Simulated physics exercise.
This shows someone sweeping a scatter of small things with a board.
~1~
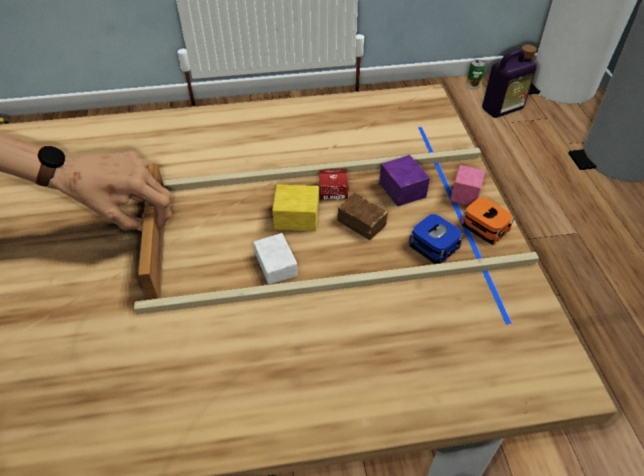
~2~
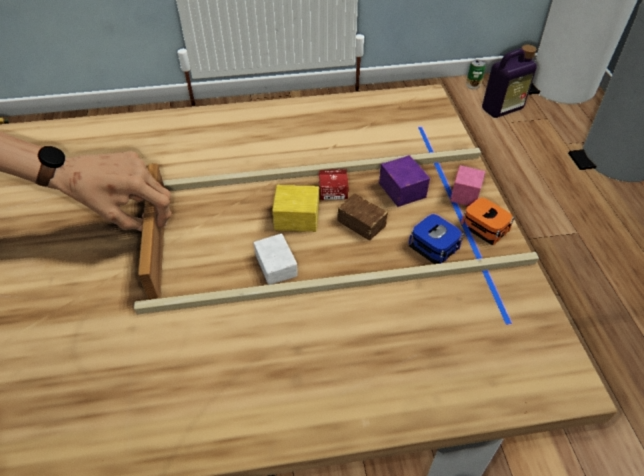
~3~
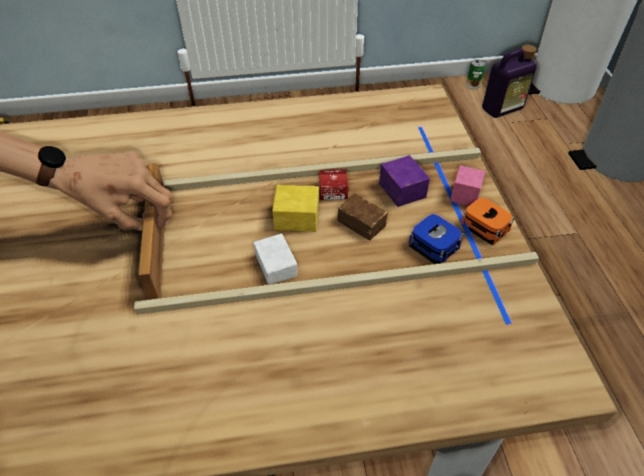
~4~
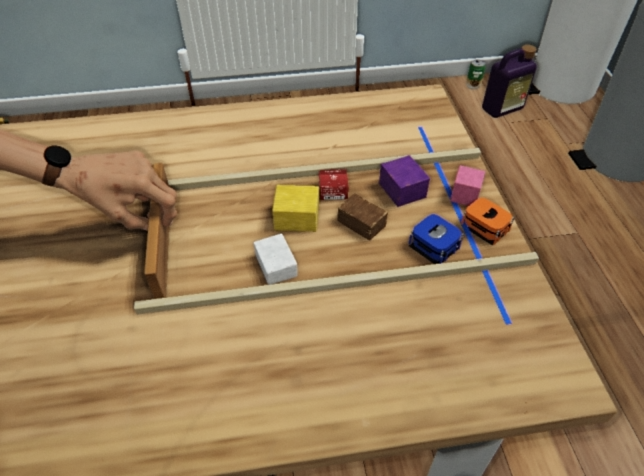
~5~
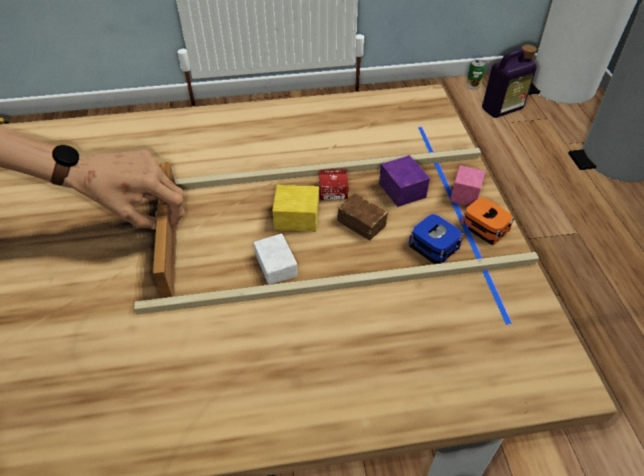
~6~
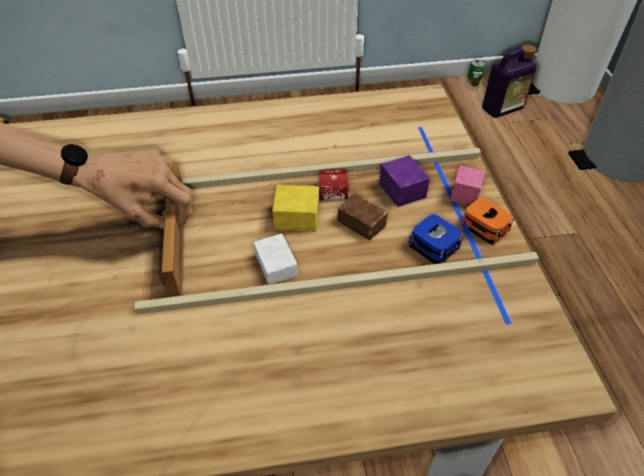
A hand held a wooden board upright at the left of some scattered blocks and small cases, then slid it slightly to the right between two rails, while the objects stayed still.
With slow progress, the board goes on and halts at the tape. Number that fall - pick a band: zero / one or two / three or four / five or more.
Band: Three or four.
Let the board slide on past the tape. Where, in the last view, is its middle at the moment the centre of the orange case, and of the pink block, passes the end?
Approx. (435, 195) / approx. (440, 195) for the other.
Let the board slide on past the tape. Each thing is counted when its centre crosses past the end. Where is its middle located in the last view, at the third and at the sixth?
Pixels, in order: Around (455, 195), around (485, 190).
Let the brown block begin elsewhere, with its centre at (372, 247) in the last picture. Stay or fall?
Well, the brown block keeps its place.
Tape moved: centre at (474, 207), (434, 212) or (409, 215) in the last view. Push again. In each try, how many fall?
5, 0, 0.
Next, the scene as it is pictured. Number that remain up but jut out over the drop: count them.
Overhanging ones - 2.
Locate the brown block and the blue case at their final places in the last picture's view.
Brown block at about (508, 207), blue case at about (523, 237).
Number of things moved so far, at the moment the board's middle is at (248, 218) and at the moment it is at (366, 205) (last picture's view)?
At the one place 0, at the other 6.
A little later, none off yet; orange case at rest near (487, 221); pink block at rest near (468, 186); blue case at rest near (436, 239).
When it is over, the number that fall off is three or four; down, purple block, pink block and orange case.
